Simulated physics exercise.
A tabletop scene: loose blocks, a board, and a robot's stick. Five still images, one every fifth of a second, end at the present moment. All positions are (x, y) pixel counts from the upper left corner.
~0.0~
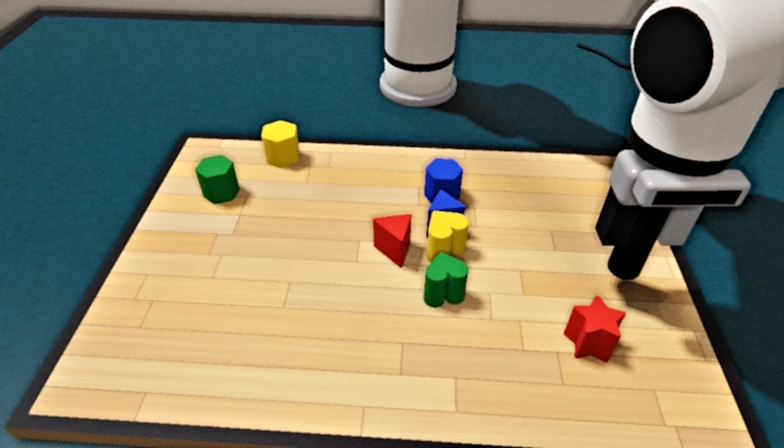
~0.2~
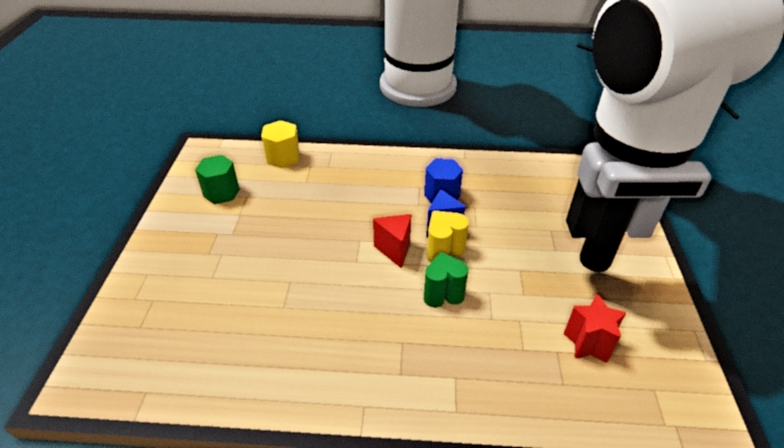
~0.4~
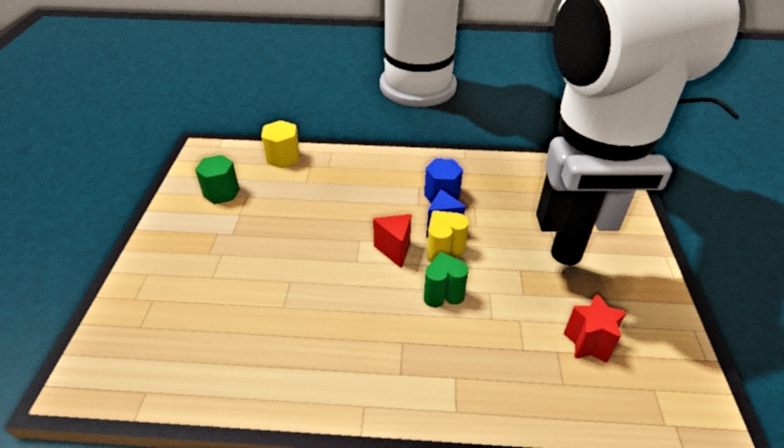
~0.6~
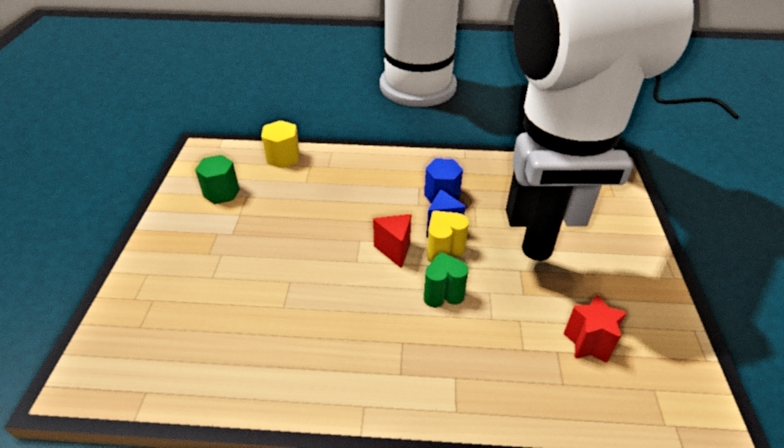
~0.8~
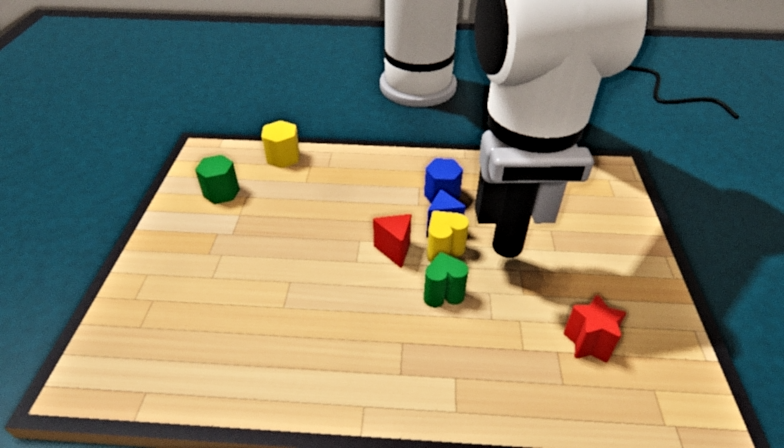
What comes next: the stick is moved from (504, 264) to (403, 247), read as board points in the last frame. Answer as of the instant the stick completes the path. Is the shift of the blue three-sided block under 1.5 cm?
My answer is yes.
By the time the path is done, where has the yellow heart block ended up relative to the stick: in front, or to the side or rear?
As far as I can tell, the yellow heart block is still leading the way in front of the stick.
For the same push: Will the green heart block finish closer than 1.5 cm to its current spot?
Answer: Yes.
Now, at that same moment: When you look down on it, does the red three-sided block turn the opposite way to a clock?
Yes, it checks out.
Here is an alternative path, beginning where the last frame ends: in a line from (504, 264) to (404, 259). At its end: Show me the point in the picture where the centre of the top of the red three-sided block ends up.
When the path ends, it will be at (372, 216).
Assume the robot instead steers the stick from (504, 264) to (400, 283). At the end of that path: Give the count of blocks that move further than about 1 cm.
Displaced: One.
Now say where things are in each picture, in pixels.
In the first picture, tip of the stick (623, 270), middles of tops, red three-sided block (395, 224), blue three-sided block (445, 202), green heart block (446, 267), yellow heart block (447, 223).
In the second picture, stick (594, 262), nothing pushed.
In the third picture, stick (566, 256), nothing pushed.
In the fourth picture, stick (537, 251), nothing pushed.
In the fifth picture, stick (507, 248), red three-sided block (395, 224), blue three-sided block (445, 202), green heart block (446, 267), yellow heart block (447, 223).
What follows on the original path. One third of the way, stick (472, 242); yellow heart block (440, 221).
Two thirds of the way, stick (436, 236); red three-sided block (386, 222), turned 30° anticlockwise; blue three-sided block (440, 198), turned 30° clockwise; yellow heart block (413, 213), turned 20° anticlockwise.
At the end, stick (403, 232); red three-sided block (360, 220), turned 55° anticlockwise; blue three-sided block (440, 198), turned 30° clockwise; green heart block unmoved; yellow heart block (387, 204).
